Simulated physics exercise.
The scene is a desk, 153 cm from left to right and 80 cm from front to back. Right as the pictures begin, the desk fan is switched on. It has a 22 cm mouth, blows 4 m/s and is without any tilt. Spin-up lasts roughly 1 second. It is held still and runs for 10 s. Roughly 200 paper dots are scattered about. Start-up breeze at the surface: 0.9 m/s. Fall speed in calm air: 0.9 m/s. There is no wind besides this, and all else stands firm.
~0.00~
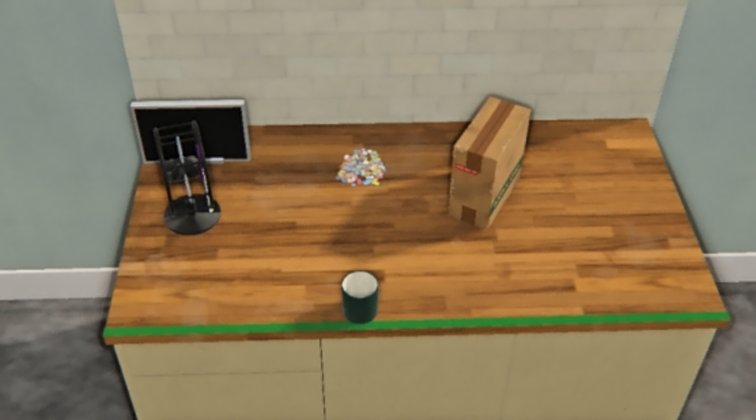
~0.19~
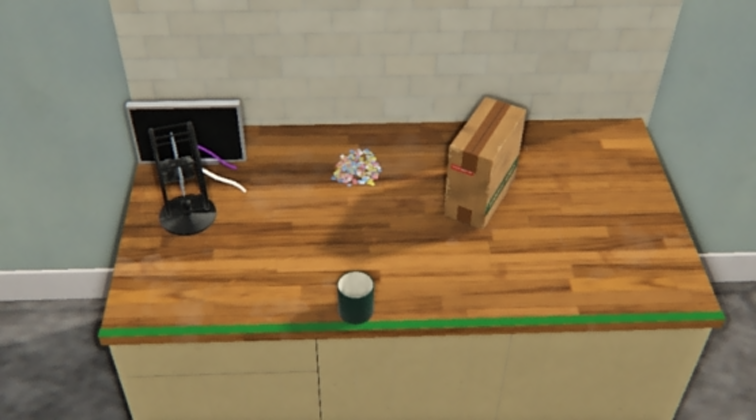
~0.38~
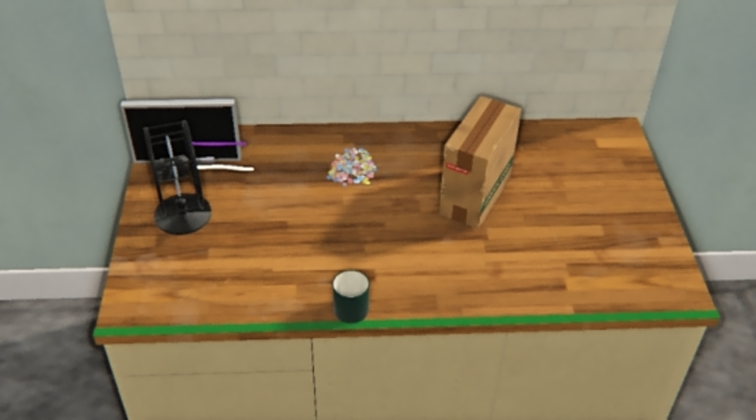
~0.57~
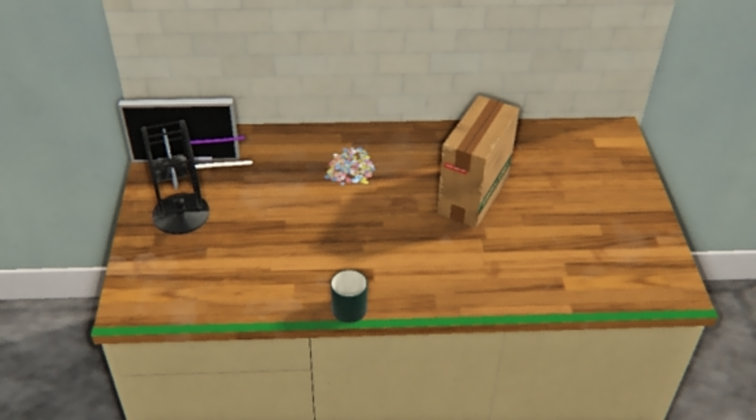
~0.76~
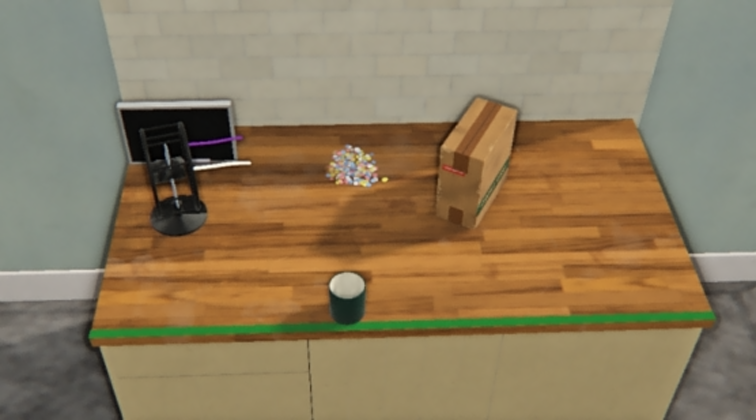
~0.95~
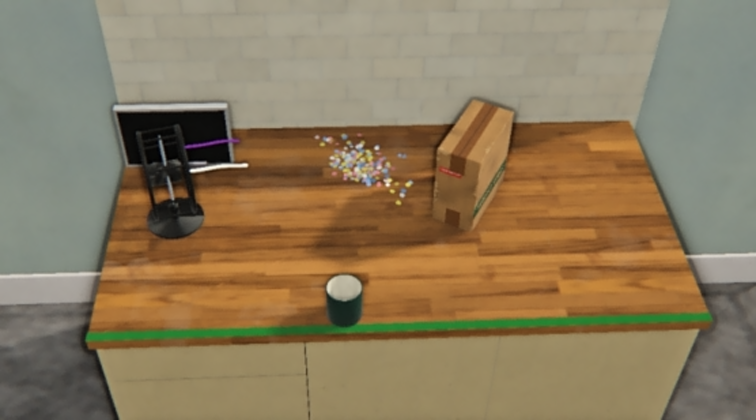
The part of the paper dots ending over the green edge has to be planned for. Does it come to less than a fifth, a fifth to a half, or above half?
Less than a fifth.
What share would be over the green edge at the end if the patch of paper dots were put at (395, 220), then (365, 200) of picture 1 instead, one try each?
60 %, 70 %.
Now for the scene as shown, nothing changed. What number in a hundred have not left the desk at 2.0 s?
Roughly 40 per cent.
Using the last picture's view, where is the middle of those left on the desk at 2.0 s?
Their middle sits roughly at (382, 128) in the last view.
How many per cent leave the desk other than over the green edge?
The share comes to some 80 per cent.
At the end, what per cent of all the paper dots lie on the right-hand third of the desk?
0 %.
After 2.0 s, 56 % are on the move or not yet settled, 1 % are over the green edge; the middle of those still in play is near (388, 126).
After 3.2 s, 28 % are on the move or not yet settled, 2 % are over the green edge; the middle of those still in play is near (219, 130).
After 5.5 s, 19 % are on the move or not yet settled, 2 % are over the green edge; the middle of those still in play is near (170, 134).
After 10.0 s, at the end, 2 % are over the green edge.
